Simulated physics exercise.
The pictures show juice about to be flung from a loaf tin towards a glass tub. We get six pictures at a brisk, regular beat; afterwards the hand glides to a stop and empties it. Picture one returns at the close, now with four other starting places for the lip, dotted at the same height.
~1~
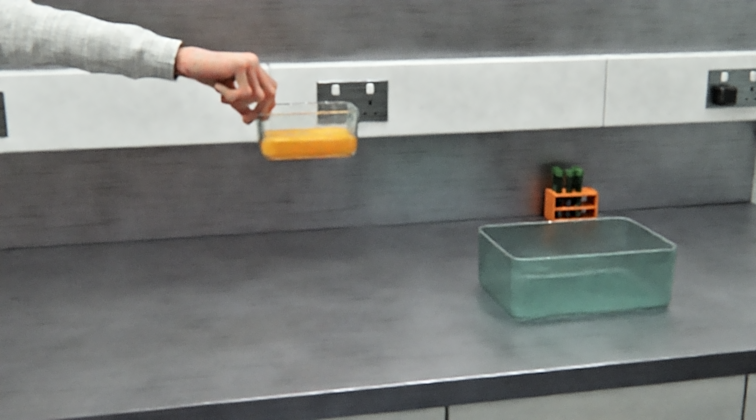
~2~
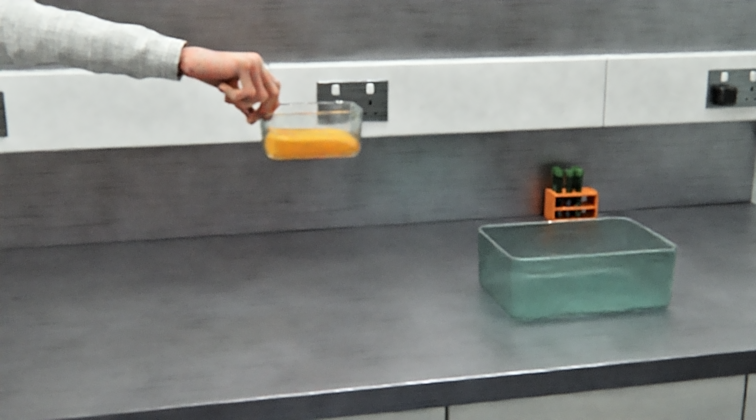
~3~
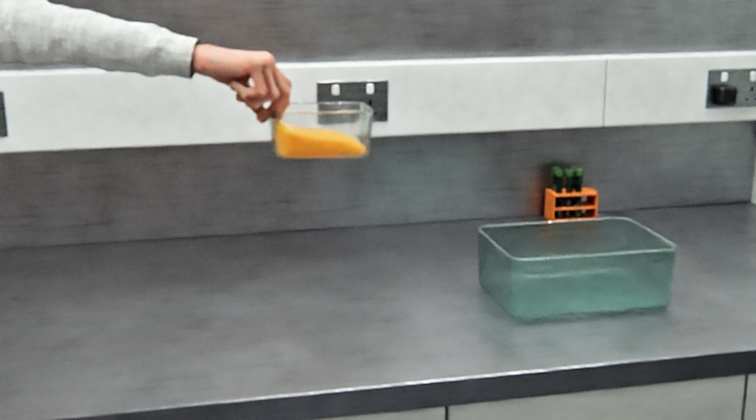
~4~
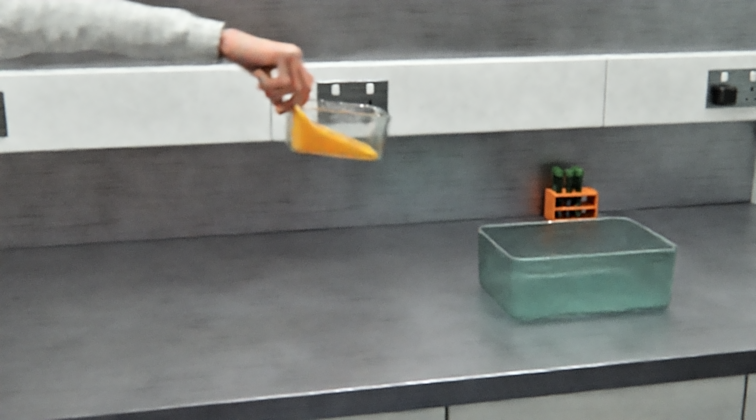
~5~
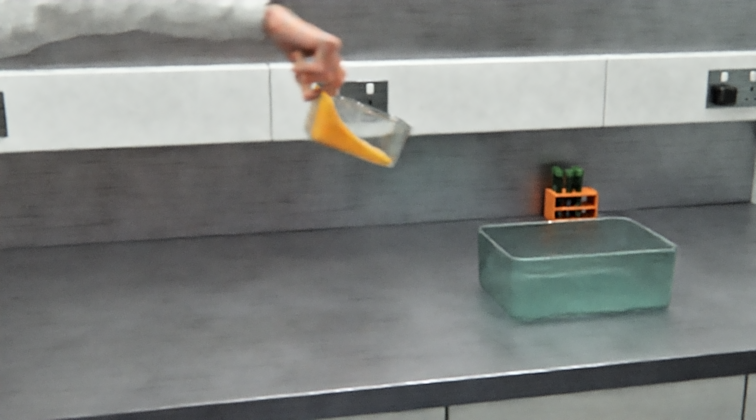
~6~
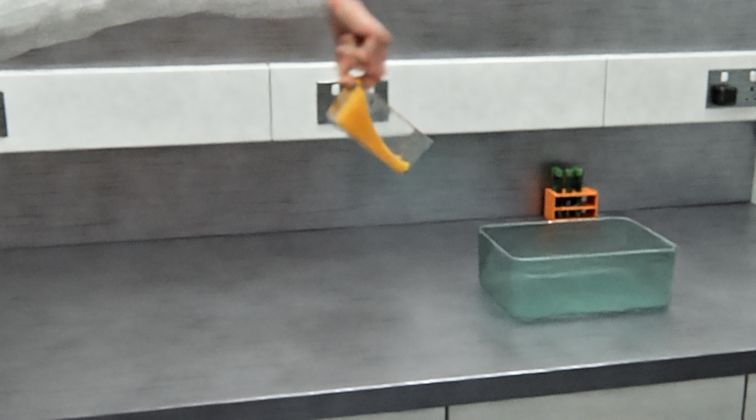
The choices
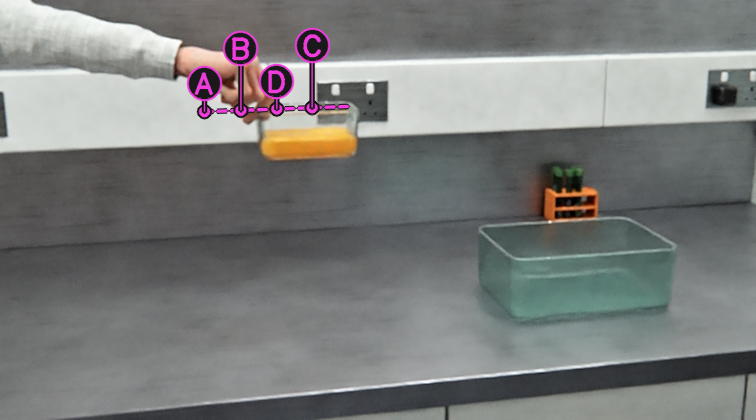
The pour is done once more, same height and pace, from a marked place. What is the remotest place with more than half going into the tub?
The answer is dot C.
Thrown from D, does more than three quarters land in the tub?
No.
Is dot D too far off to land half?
Yes, that goes wrong.
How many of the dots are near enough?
One of them.
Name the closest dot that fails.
D it is.
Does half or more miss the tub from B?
Yes.
On the marked copy, A at (204, 111); B at (240, 110); C at (312, 107); D at (276, 109).
With A, about 0 % lands in the tub, 98 % falls short.
With B, about 12 % lands in the tub, 84 % falls short and 4 % goes beside or beyond.
With C, about 73 % lands in the tub, 20 % falls short and 7 % goes beside or beyond.
With D, about 28 % lands in the tub, 66 % falls short and 6 % goes beside or beyond.
